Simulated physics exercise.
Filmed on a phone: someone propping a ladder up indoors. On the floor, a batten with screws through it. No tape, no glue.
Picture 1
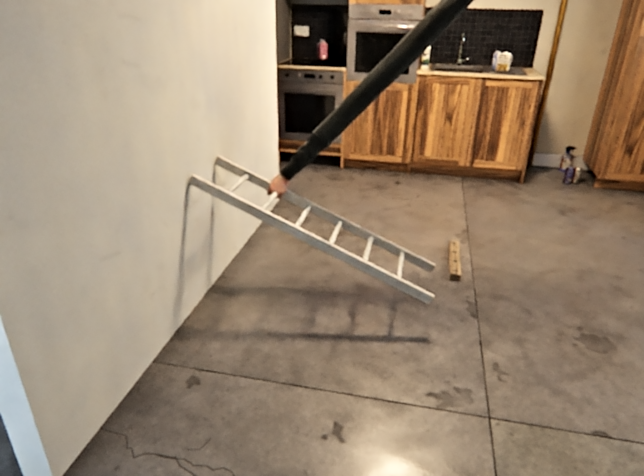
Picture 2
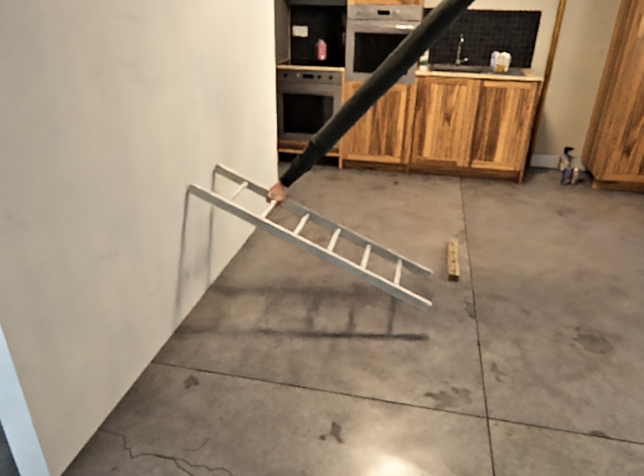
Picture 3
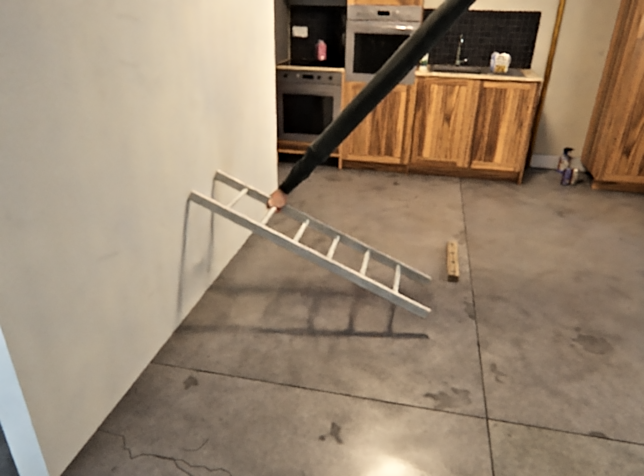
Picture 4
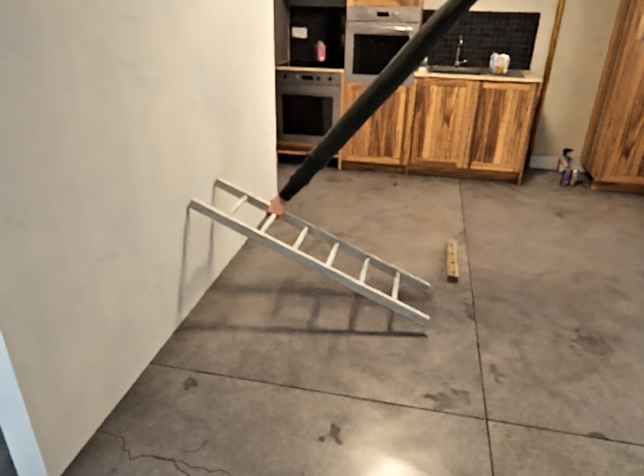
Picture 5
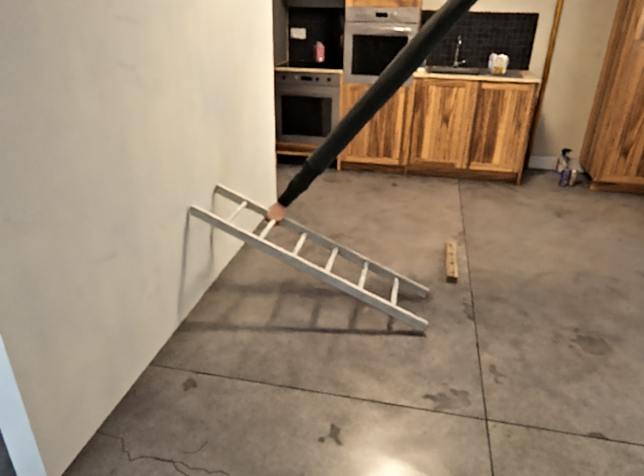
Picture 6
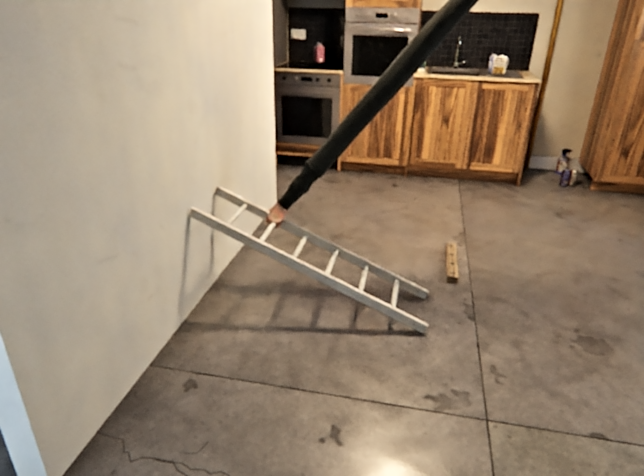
Indoors near a wooden kitchen, a hand lowering a white ladder slightly against a pale wall, then holding it still.
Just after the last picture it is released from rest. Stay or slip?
In the end the white ladder slides out and falls.
Then, 0.20 s later than the last frame, white ladder tilted by 6° near (319, 266).
Then, 0.30 s later than the last frame, white ladder tilted by 16° near (323, 286).
Then, 0.36 s later than the last frame, white ladder tilted by 23° near (325, 298).
When it is over, the white ladder slips down, near (325, 298).
